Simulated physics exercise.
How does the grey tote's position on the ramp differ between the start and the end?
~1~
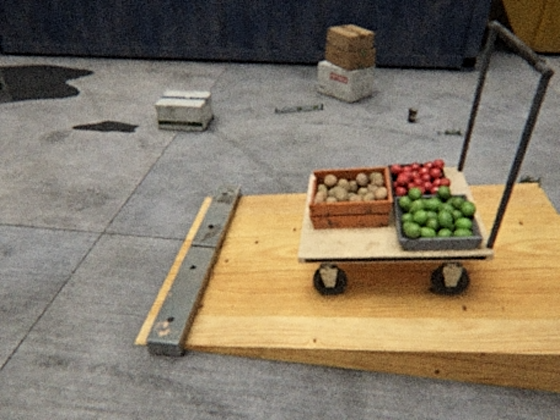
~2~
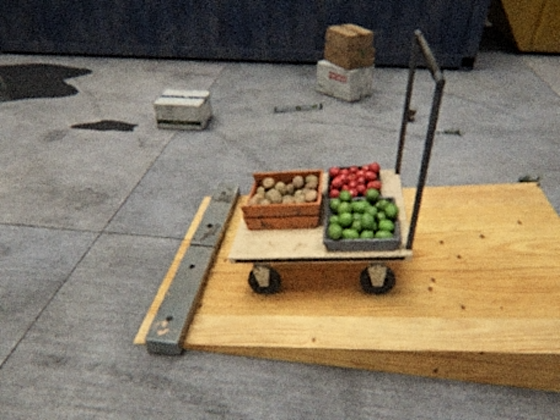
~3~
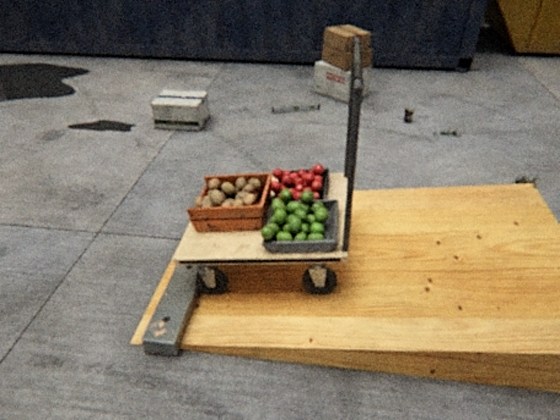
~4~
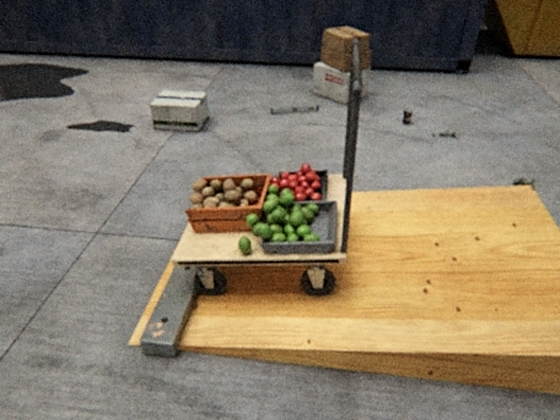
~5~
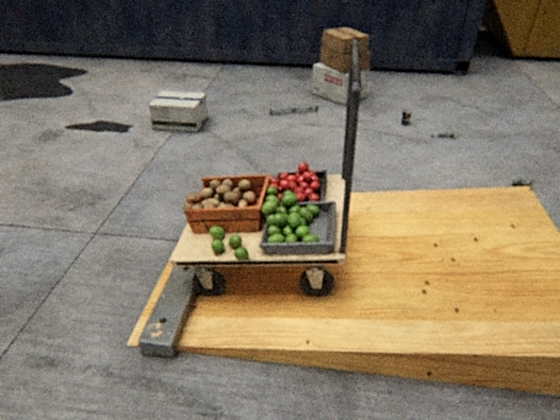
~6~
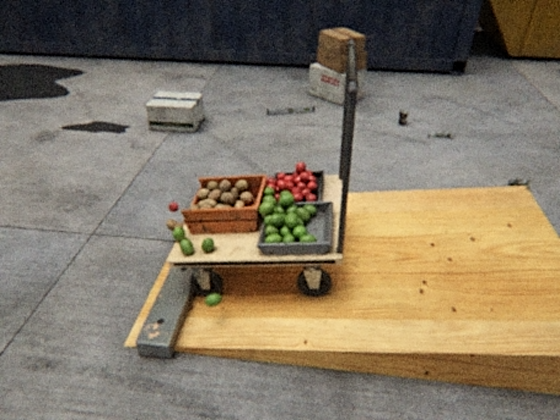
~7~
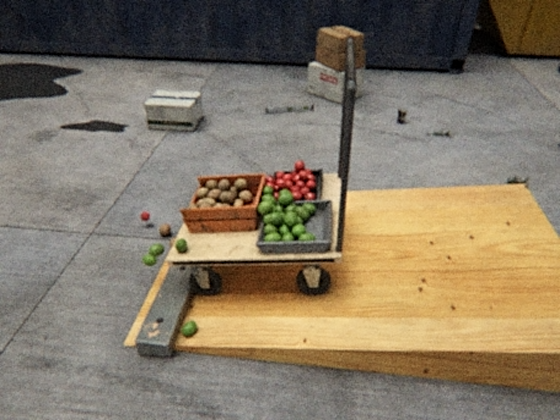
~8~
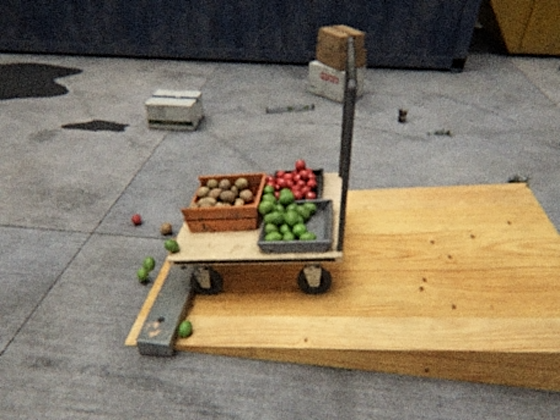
At the start the grey tote is well up the ramp, towards the right of the view. By the end it has travelled left with the trolley and stands much nearer the kerb, close to the middle of the view.
